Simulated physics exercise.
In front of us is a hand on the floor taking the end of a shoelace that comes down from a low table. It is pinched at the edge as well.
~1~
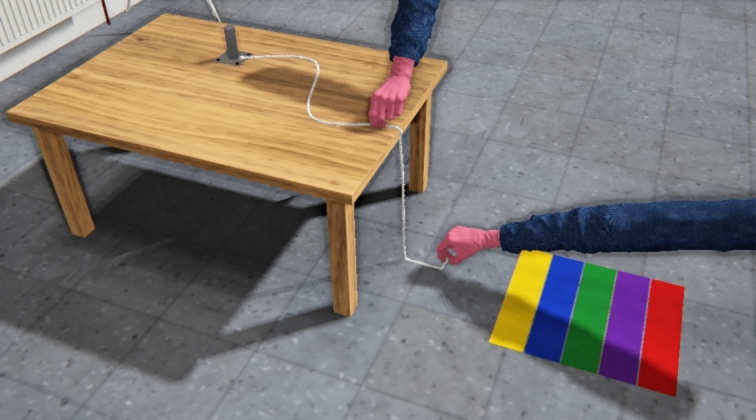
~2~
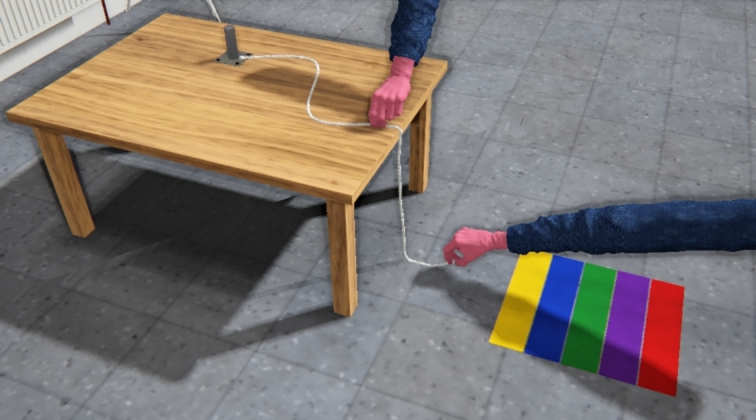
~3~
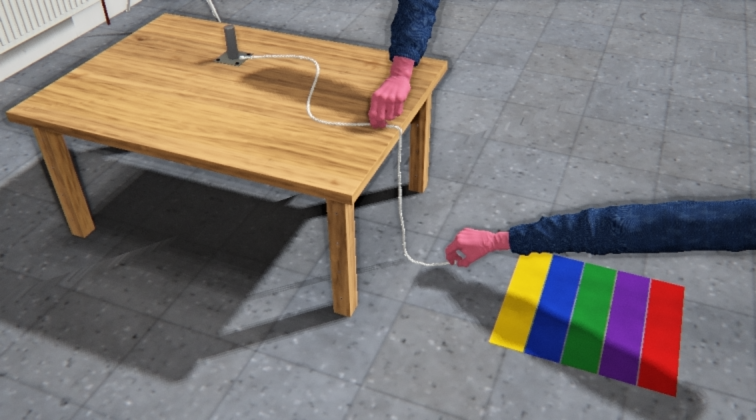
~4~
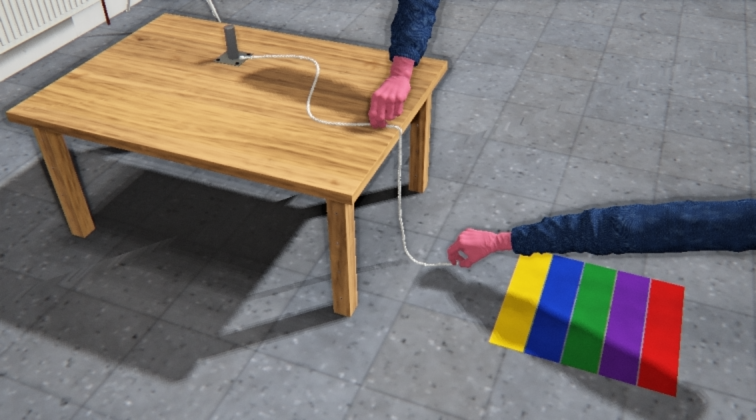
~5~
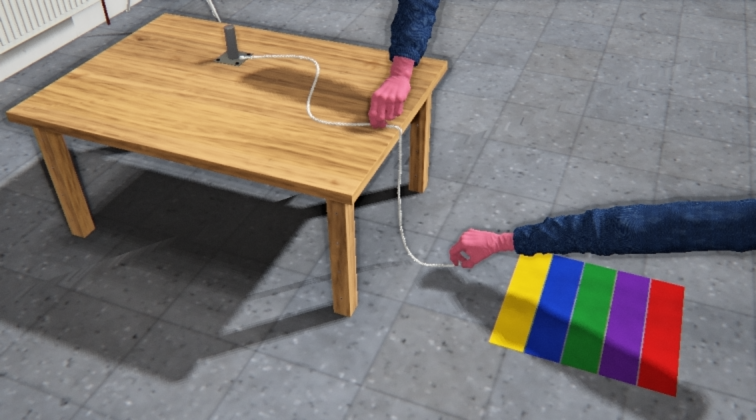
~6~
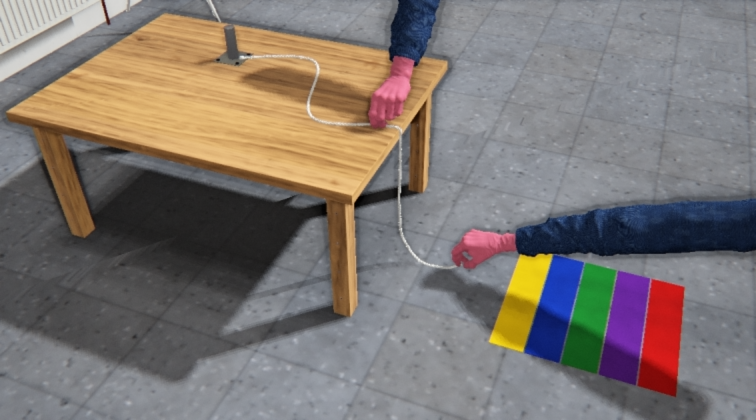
A hand near the floor held the end of a white cord hanging from a low wooden table and drew it slightly right toward the coloured stripes, while another hand pinched it at the edge.
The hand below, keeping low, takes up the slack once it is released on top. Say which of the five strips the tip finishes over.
Purple.
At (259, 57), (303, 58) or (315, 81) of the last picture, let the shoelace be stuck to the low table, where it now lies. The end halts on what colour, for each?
Lab note - strips reached: Purple; purple; green.
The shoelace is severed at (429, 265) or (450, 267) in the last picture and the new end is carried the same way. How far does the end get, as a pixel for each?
Estimated pixels: (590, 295) then (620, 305).
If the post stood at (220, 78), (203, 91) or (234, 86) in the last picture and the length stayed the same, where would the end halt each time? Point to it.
Places per try: (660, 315); (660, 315); (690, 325).
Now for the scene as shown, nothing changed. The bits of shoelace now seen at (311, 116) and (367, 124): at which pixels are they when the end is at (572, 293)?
They end up close to (391, 113) and (417, 158).
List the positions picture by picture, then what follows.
The first frame shows end (447, 260); yellow (512, 328); blue (547, 338); green (583, 348); purple (621, 358); red (659, 369).
The second frame shows end (453, 262); shoelace through (277, 56) (317, 74) (309, 112) (381, 125) (400, 182) (404, 246).
The third frame shows end (456, 263).
The fourth frame shows end (458, 263); shoelace through (277, 56) (317, 74) (309, 112) (381, 125) (399, 182) (404, 246).
The fifth frame shows end (460, 264).
The sixth frame shows end (462, 264); shoelace through (277, 56) (317, 74) (309, 112) (381, 125) (400, 182) (407, 245).
Early on, end near (572, 293); over blue.
Midway, end near (614, 304); over purple.
At the end of the slack, end near (638, 310); over purple. The purple one.
